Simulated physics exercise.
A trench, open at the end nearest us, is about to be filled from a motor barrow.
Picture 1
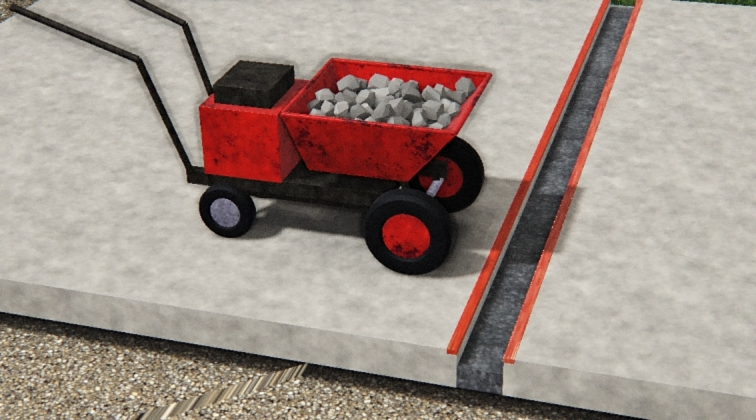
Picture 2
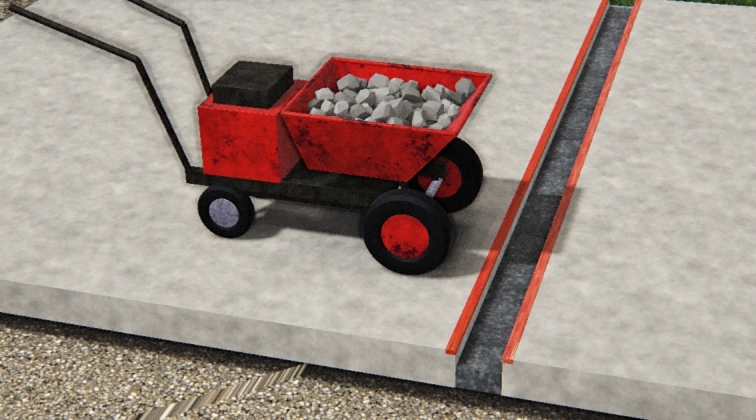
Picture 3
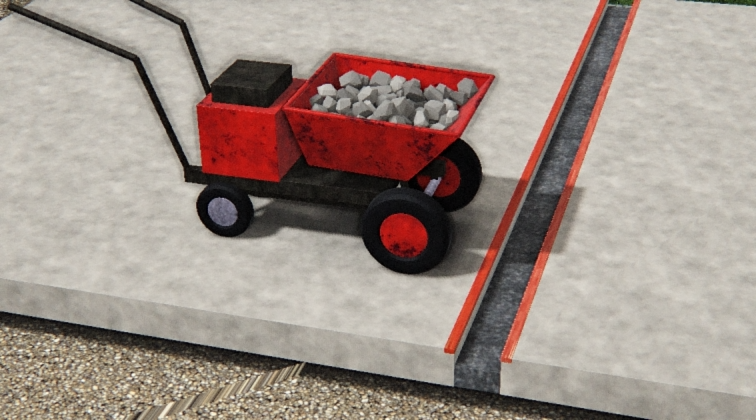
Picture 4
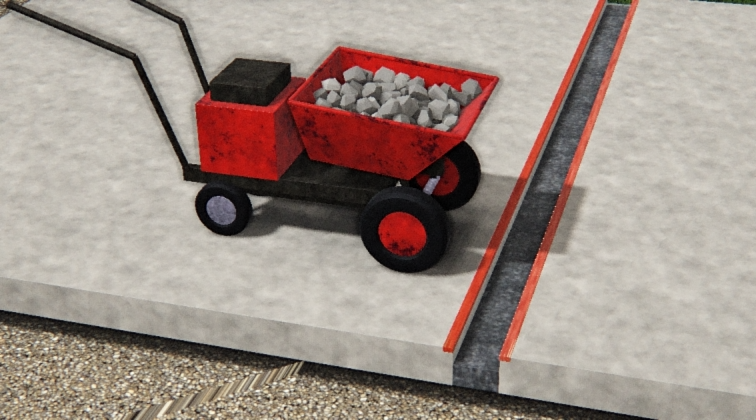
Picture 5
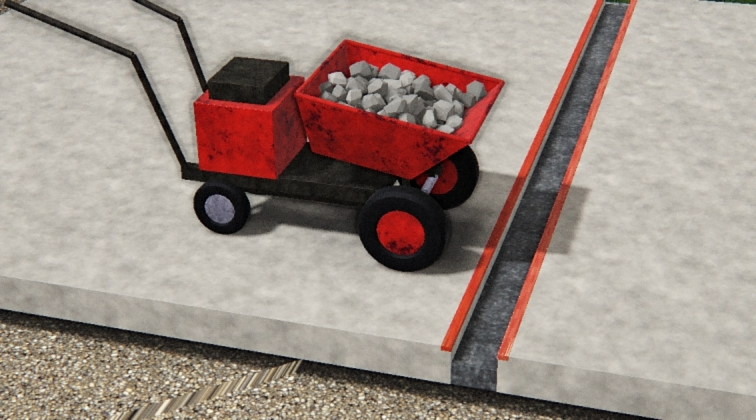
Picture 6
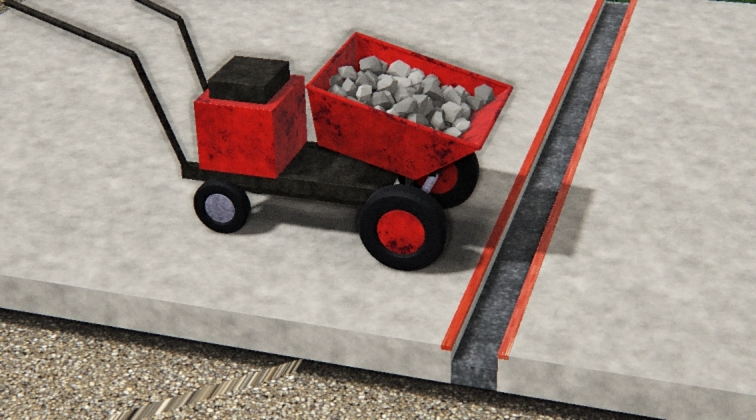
In the video, a red motor barrow loaded with broken grey stones stands on a pale slab beside a narrow, red-edged trench. Its skip is level at first, then tilts slightly toward the trench on the right, the stones still inside.
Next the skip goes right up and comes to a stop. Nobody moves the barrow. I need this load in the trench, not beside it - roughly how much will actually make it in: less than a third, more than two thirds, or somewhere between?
Inside: Below one third.
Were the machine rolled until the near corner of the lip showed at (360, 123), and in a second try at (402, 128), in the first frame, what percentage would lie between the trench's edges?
First spot: Roughly 40 percent; second spot: Roughly 40 percent.
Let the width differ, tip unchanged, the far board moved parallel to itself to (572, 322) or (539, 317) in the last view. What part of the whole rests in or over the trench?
First one: 50 per cent; second one: 20 per cent.
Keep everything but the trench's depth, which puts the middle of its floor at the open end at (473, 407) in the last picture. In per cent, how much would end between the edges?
Estimate: Approx. 0 in a hundred.
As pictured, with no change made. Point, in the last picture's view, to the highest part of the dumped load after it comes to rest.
Estimated top, final frame: Near (573, 235).
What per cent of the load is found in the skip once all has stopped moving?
I'd put it at about 35 per cent.
Soon after the last picture, skip tipped steeply; all in the skip.
A little later, skip tipped right over; most in the skip; about a quarter beyond it; a stray few falling.
Later still, skip tipped right over; about a third in the skip; about two thirds beyond it.
By the end, skip tipped right over; about a third in the skip; a stray few in or heaped over the trench; about two thirds beyond it.
